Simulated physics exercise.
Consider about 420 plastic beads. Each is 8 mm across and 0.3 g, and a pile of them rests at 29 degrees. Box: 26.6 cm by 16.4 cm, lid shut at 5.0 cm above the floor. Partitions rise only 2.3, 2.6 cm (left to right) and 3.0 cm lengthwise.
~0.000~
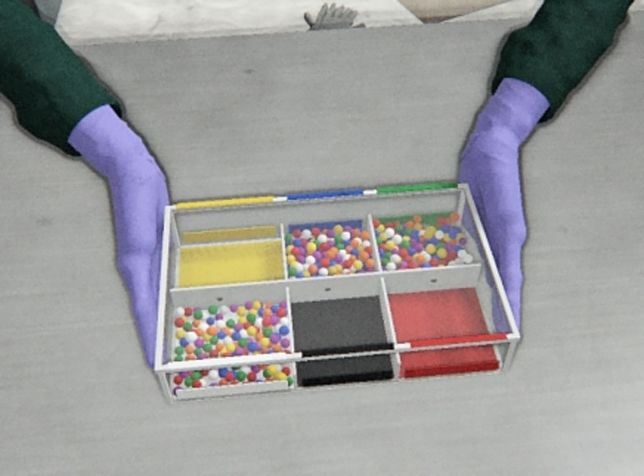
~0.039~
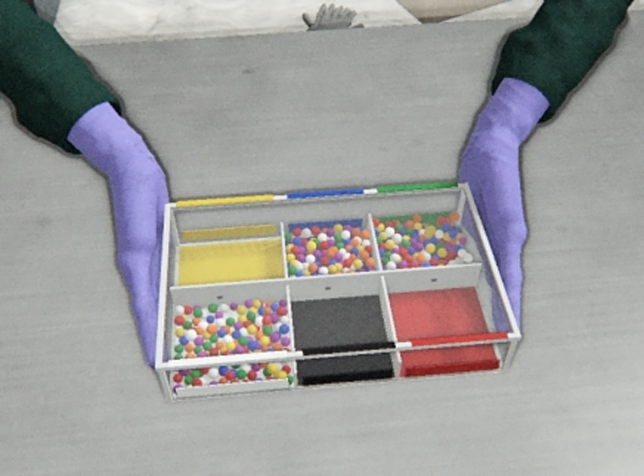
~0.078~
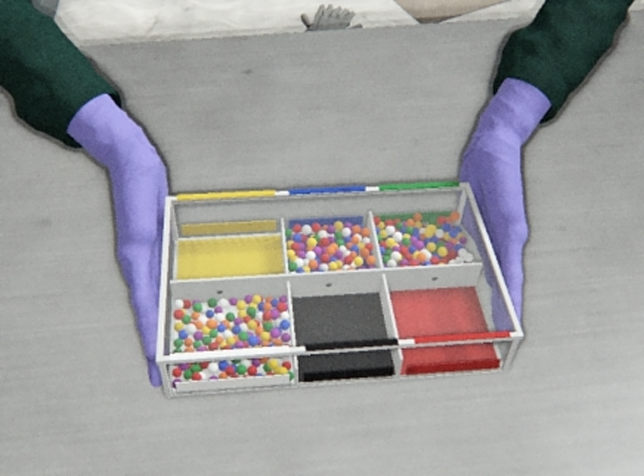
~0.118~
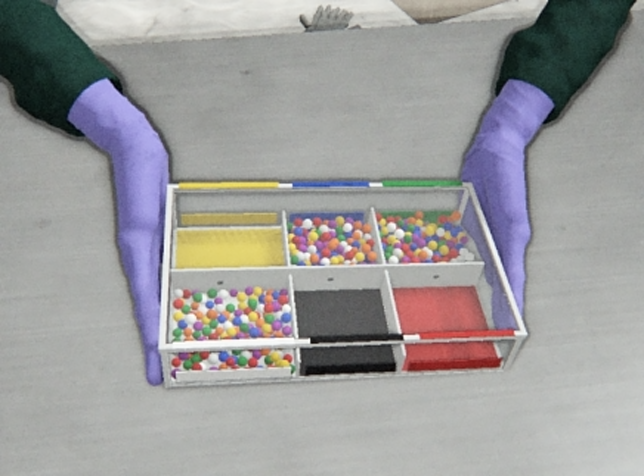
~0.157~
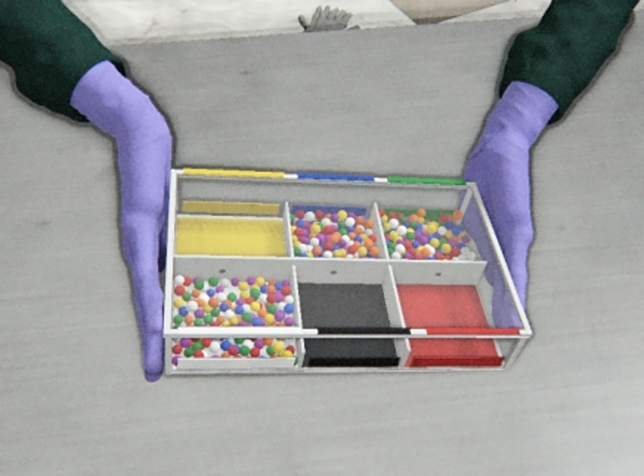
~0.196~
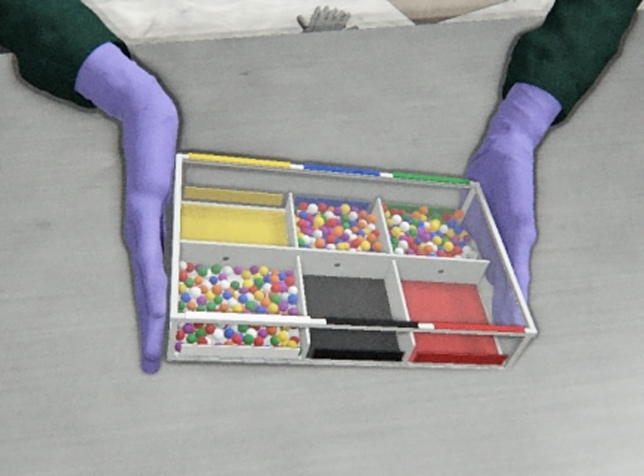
At the start, two purple-gloved hands hold a clear-sided box of six compartments, three filled with multicoloured beads, the others yellow, black and red, nearly level over a grey surface. The hands then gradually raise the left side, slanting the box modestly down to the right, while the beads stay in their compartments.
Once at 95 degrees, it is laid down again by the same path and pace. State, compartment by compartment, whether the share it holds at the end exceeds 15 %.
Red: Clears the bar; blue: Does not clear the bar; green: Clears the bar; yellow: Does not clear the bar; white: Does not clear the bar; black: Does not clear the bar.
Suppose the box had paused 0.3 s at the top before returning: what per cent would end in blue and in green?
In per cent: Blue 5; green 65.
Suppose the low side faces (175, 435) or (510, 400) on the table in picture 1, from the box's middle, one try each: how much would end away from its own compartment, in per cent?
That would be close to 60 per cent, then close to 60 per cent.
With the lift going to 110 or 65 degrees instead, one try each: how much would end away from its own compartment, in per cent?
I'd expect close to 60 and then close to 5 per cent.
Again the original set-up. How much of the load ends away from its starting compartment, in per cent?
Share changed: Approx. 55 %.
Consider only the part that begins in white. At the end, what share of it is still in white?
Some 0 percent.
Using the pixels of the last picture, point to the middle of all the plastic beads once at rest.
In the last view, approximately (442, 263).
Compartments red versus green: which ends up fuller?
Green compartment.
After 1.10 s, tilt 95 degrees; blue 20 %, green 45 %, white 30 %.
After 1.71 s, tilt 43 degrees; red 30 %, blue 5 %, green 60 %, black 5 %.
After 2.36 s, tilt 0 degrees; red 30 %, blue 5 %, green 60 %, black 5 %.
In the end, at 3.0 s, red 30 %, blue 5 %, green 60 %, yellow 0 %, white 0 %, black 5 %.
